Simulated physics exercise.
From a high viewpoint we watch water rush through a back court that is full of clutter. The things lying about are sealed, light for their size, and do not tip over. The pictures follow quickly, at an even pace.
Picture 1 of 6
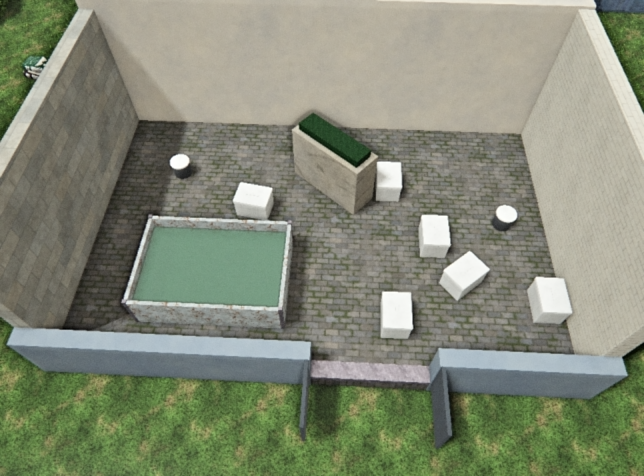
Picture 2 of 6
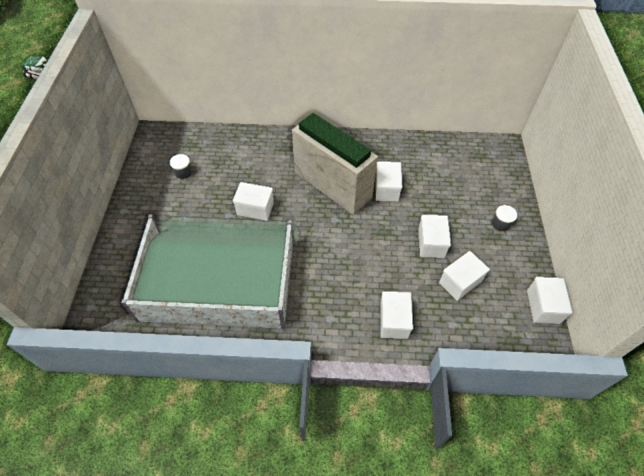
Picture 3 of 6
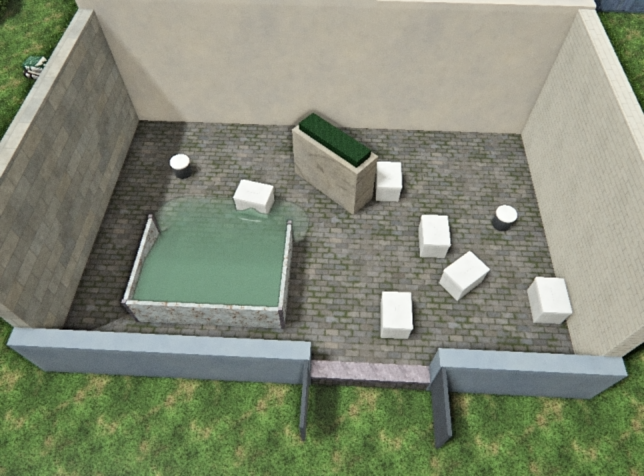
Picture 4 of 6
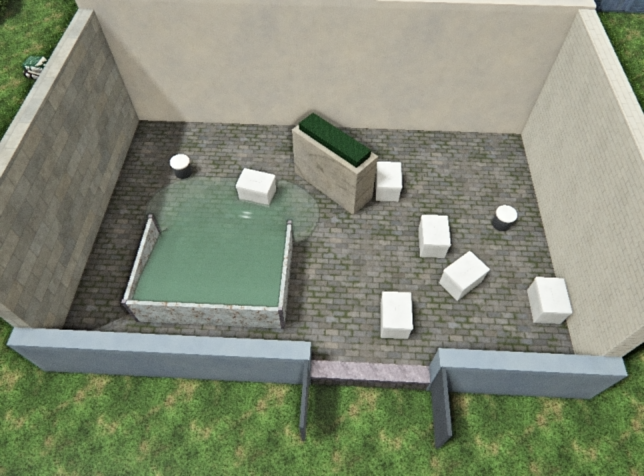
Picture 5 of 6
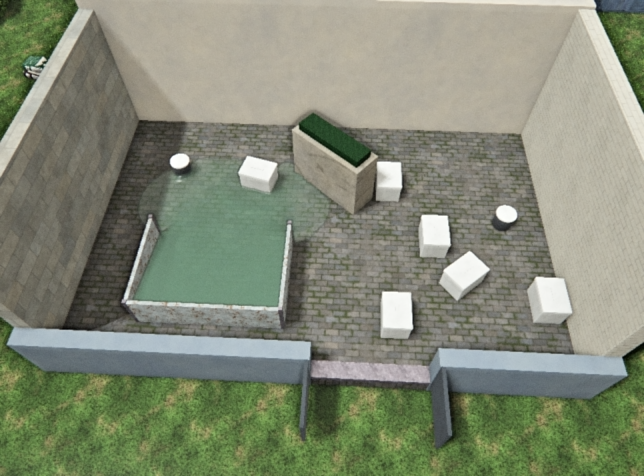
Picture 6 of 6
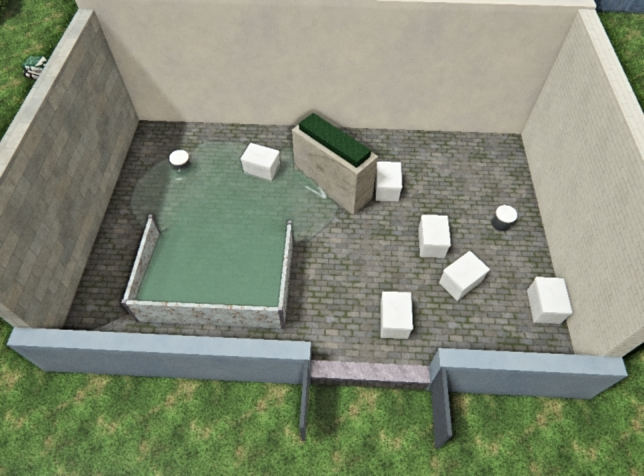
Green water spread out from the low stone pool across the paved court once its back wall was gone, pushing the nearest white block toward the far wall while the other blocks stayed put.
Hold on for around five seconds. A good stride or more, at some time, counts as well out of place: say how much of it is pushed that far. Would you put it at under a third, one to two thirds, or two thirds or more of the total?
Lower than a third.
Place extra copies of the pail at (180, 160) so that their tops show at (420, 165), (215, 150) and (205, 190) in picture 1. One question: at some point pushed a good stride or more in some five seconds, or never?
Each in turn: Pushed clear, pushed clear, pushed clear.
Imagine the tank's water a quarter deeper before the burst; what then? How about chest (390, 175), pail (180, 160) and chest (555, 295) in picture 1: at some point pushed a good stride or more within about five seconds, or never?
Well, one by one: Not carried that far, carried that far, not carried that far.
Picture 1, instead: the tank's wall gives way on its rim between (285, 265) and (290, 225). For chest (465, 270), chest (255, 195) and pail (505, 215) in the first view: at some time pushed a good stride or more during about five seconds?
First covers that distance, second stays short of it, third covers that distance.
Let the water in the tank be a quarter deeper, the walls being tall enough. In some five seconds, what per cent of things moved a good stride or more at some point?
Share moved: 20 in a hundred.
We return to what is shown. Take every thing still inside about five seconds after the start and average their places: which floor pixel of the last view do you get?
Average floor point: Approx. (410, 255).
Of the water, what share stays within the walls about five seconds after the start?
It comes to about 100 parts in a hundred.
A moment on, 2 of 8 are well off their spots; 0 afloat.
Next, 2 of 8 are well off their spots; 2 afloat.
Later, 2 of 8 are well off their spots; 1 afloat.
In the end, 2 of 8 are well off their spots, and 2 have been at some point; 1 afloat.
